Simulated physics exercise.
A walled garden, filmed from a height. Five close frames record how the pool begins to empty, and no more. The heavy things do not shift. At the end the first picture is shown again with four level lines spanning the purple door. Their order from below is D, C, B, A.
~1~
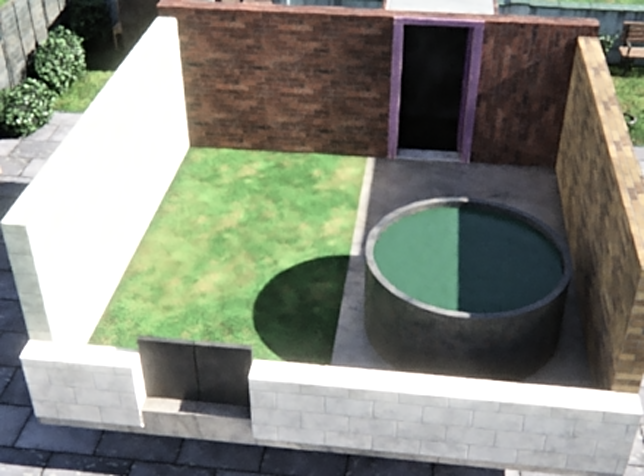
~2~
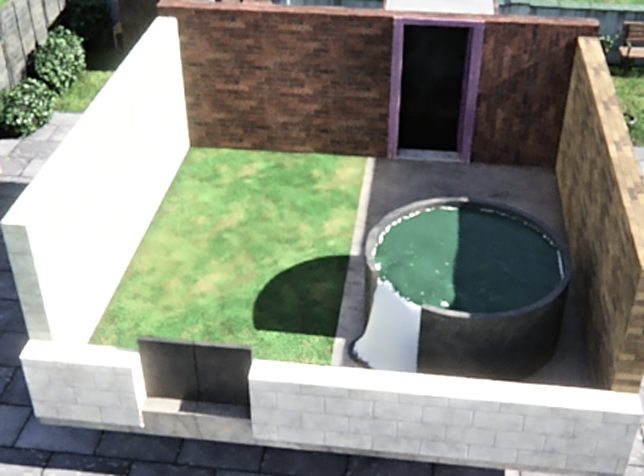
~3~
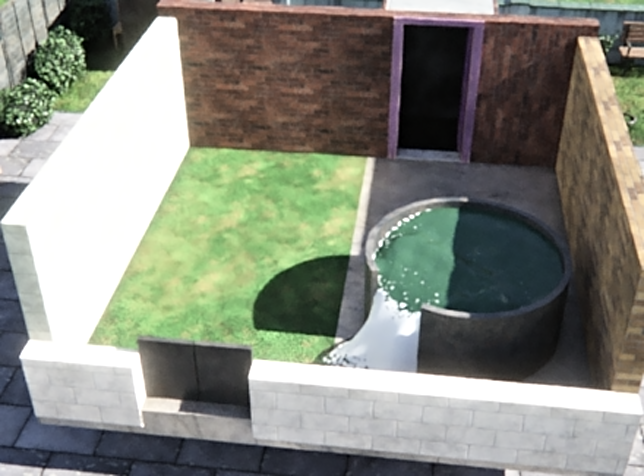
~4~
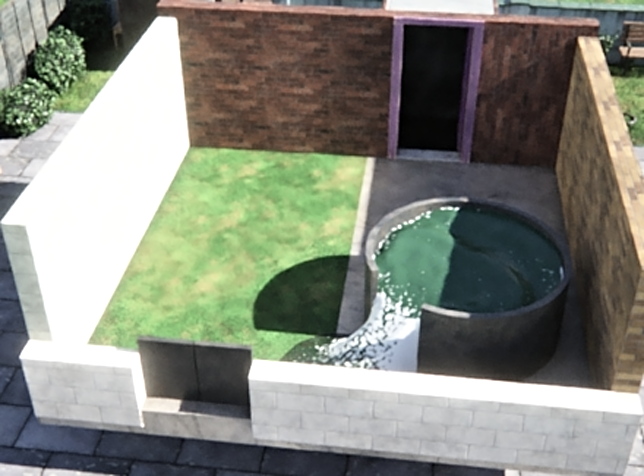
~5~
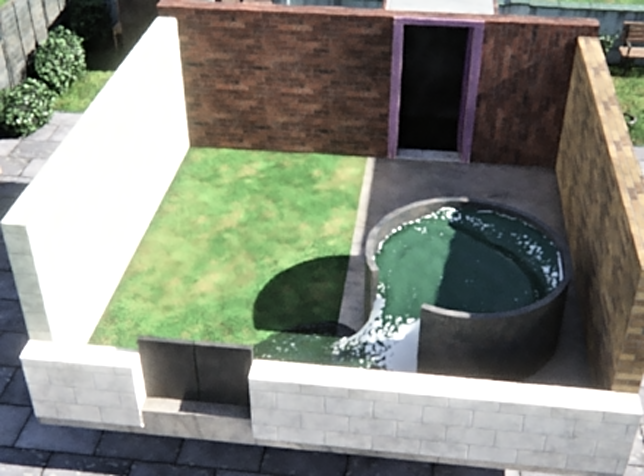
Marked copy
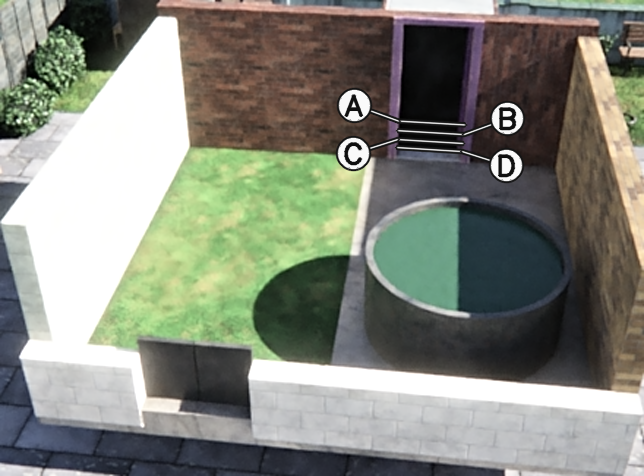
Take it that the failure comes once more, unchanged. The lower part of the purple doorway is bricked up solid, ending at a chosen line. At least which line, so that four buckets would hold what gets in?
It is D.
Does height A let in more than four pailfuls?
No, not at all.
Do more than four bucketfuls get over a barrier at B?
No.
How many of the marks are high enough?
All of them.
On the marked copy, A at (431, 123); B at (430, 132); C at (430, 141); D at (429, 149); from the bottom up D, C, B, A.
Choosing A, nothing gets over.
Choosing B, nothing gets over.
Choosing C, nothing gets over.
Choosing D, nothing gets over.
